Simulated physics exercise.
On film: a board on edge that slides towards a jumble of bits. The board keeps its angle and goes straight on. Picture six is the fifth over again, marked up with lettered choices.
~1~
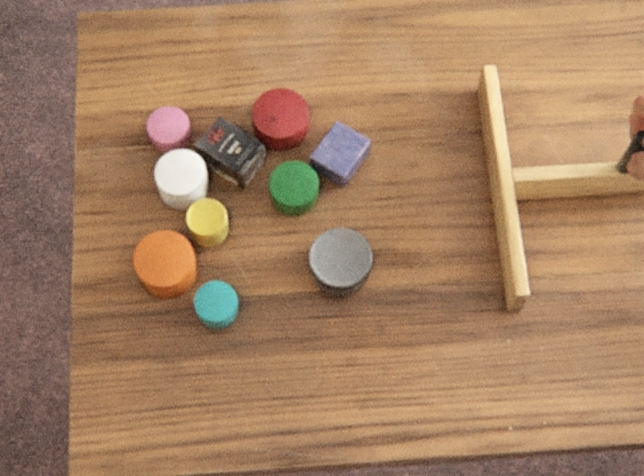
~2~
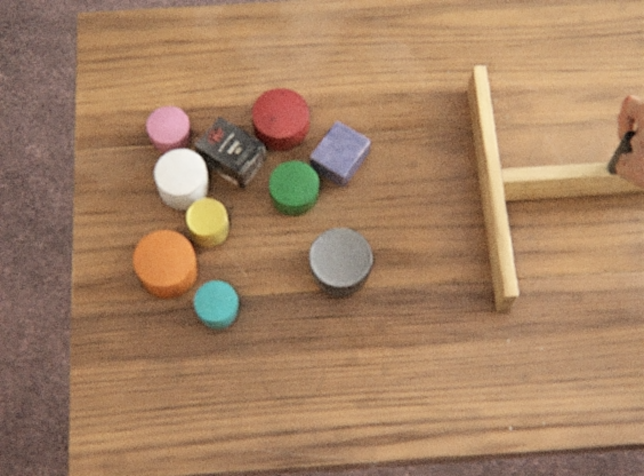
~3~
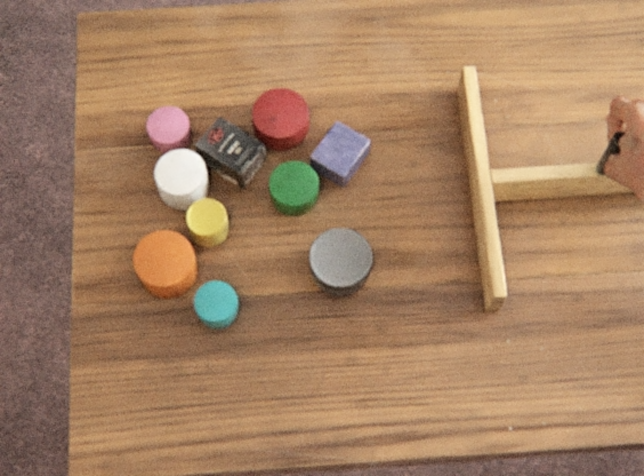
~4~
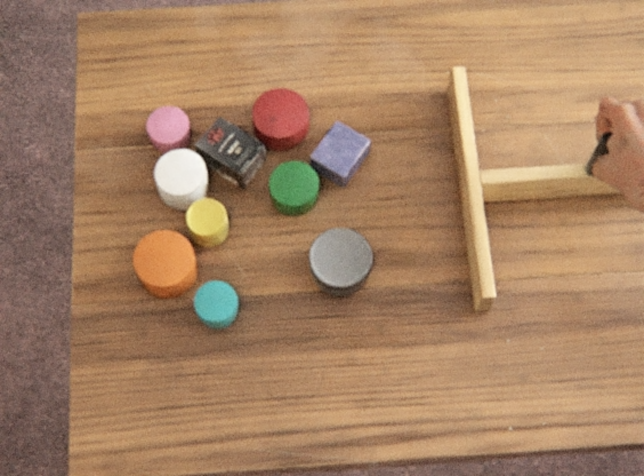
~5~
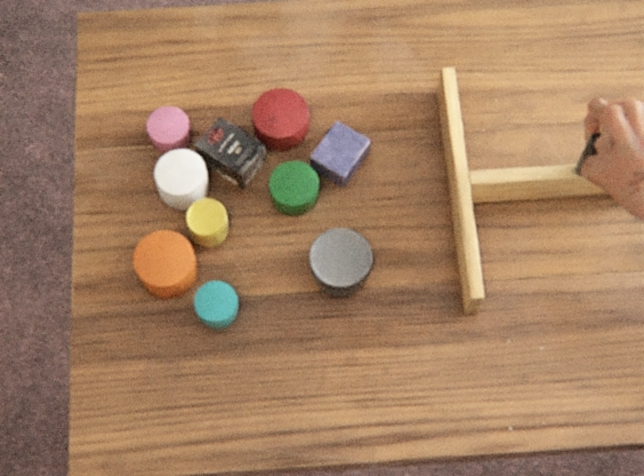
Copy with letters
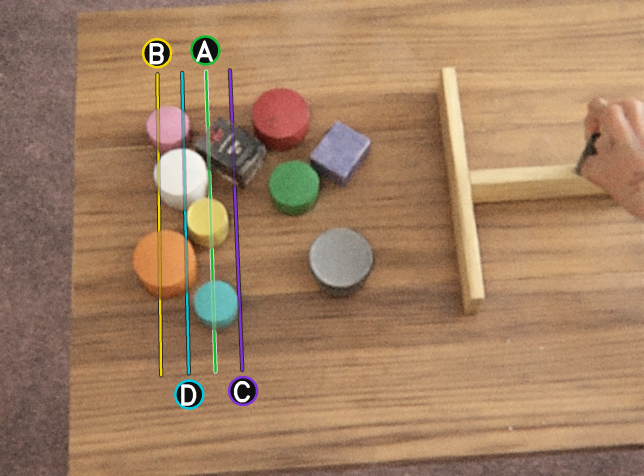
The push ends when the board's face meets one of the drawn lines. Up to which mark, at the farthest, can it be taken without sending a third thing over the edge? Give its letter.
Stop at B.
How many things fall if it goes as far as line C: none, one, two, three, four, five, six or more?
In all, none.
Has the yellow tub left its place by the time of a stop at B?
By then, yes.
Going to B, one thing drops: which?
The orange pot goes over.
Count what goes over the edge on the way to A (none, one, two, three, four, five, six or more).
The count is none.
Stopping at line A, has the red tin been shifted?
Yes.
On the marked copy, A at (211, 213); B at (159, 216); C at (236, 212); D at (185, 215).
Following B. Soon after the start, board (352, 184); red tin (274, 117); blue block (309, 151).
Later, board (243, 191); pink pot (141, 107); white tin (145, 196).
In the end, board (159, 196); orange pot over the edge; white tin (81, 197); one fallen.
As for the rest, A is within the limit but short; C is within the limit but short; D is within the limit but short.
